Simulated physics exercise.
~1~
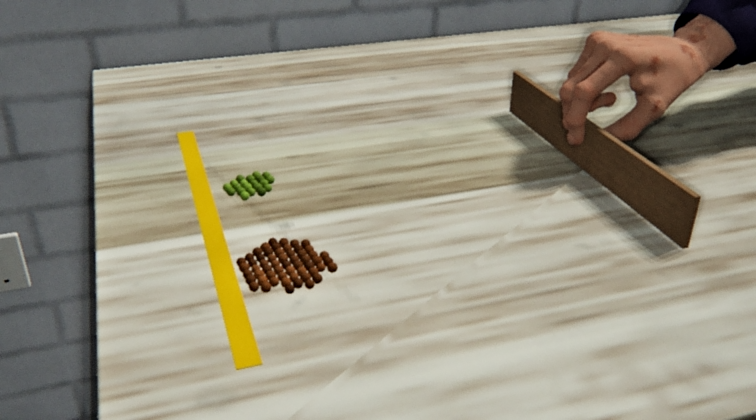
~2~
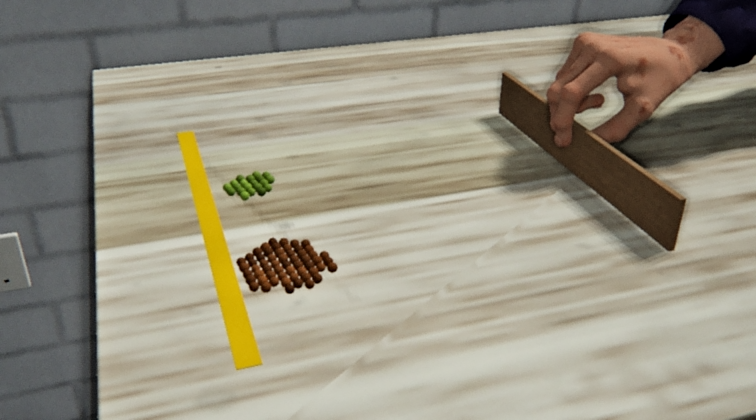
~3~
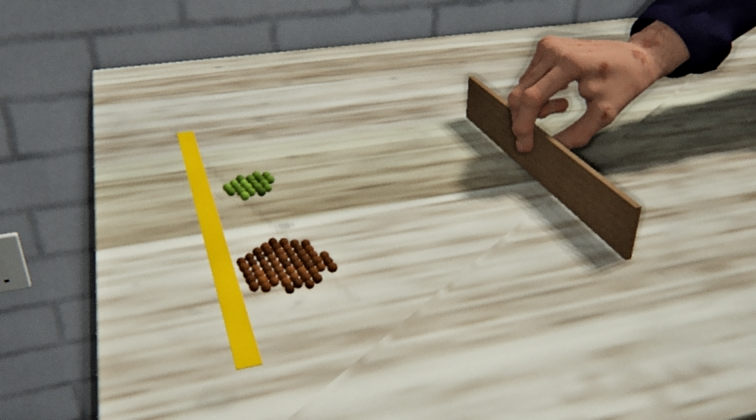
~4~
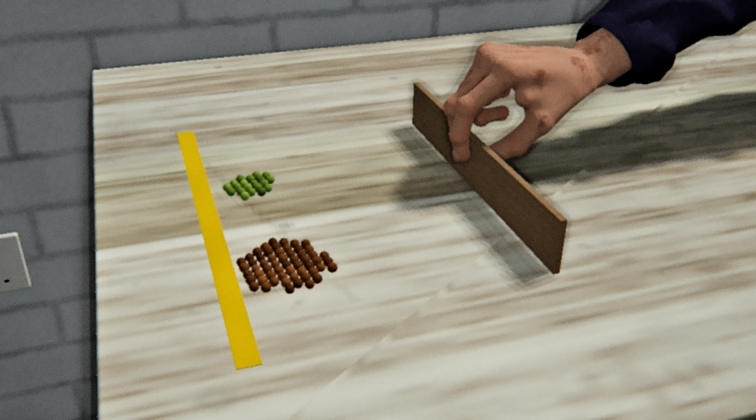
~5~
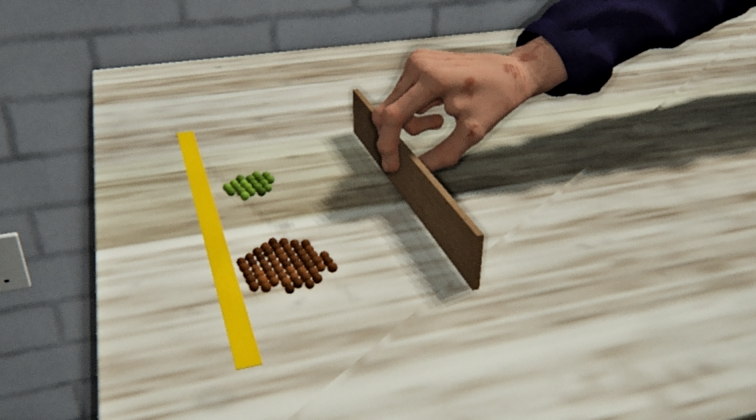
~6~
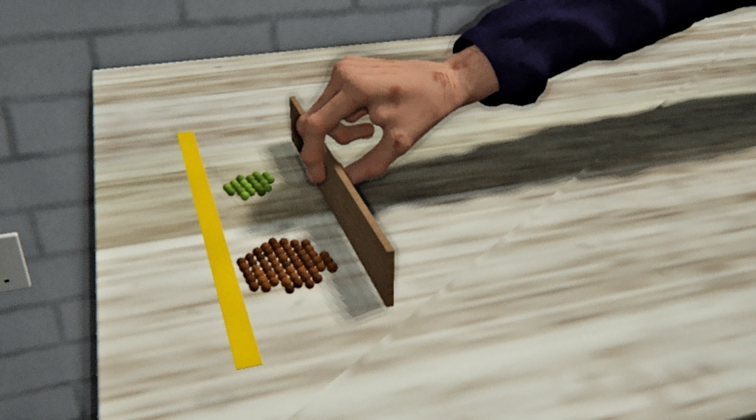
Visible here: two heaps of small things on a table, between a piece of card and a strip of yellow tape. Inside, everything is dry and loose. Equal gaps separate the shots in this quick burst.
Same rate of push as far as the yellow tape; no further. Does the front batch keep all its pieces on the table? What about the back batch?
The front batch loses some; the back batch loses some.
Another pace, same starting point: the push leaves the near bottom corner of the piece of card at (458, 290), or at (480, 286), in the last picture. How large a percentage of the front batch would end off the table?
100 %, then 100 %.
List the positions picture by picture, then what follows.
In the first frame, piece of card at (675, 209), at rest; yellow tape at (187, 140), about a palm's width from the edge; edge at (94, 245); front batch at (287, 265), some cereal balls; back batch at (254, 184), a few dried peas.
In the second frame, piece of card at (661, 211); back batch at (254, 184).
In the third frame, piece of card at (618, 219); front batch at (287, 265).
In the fourth frame, piece of card at (547, 232); back batch at (254, 184).
In the fifth frame, piece of card at (466, 246); front batch at (287, 265).
In the sixth frame, piece of card at (381, 262); yellow tape at (187, 140); edge at (94, 245); front batch at (287, 265); back batch at (254, 184).
Then, 0.06 s past the last view, piece of card still moving, near (249, 170); front batch all on the table, its front near (192, 253); back batch all on the table, its front near (194, 178).
Then, 0.15 s past the last view, piece of card stopped at the yellow tape; front batch all on the table, its front near (53, 247); back batch all on the table, its front near (34, 180).
Then, 0.43 s past the last view, piece of card stopped at the yellow tape; front batch all over the edge; back batch all over the edge.
Finally, piece of card stopped at the yellow tape; front batch all over the edge; back batch all over the edge.
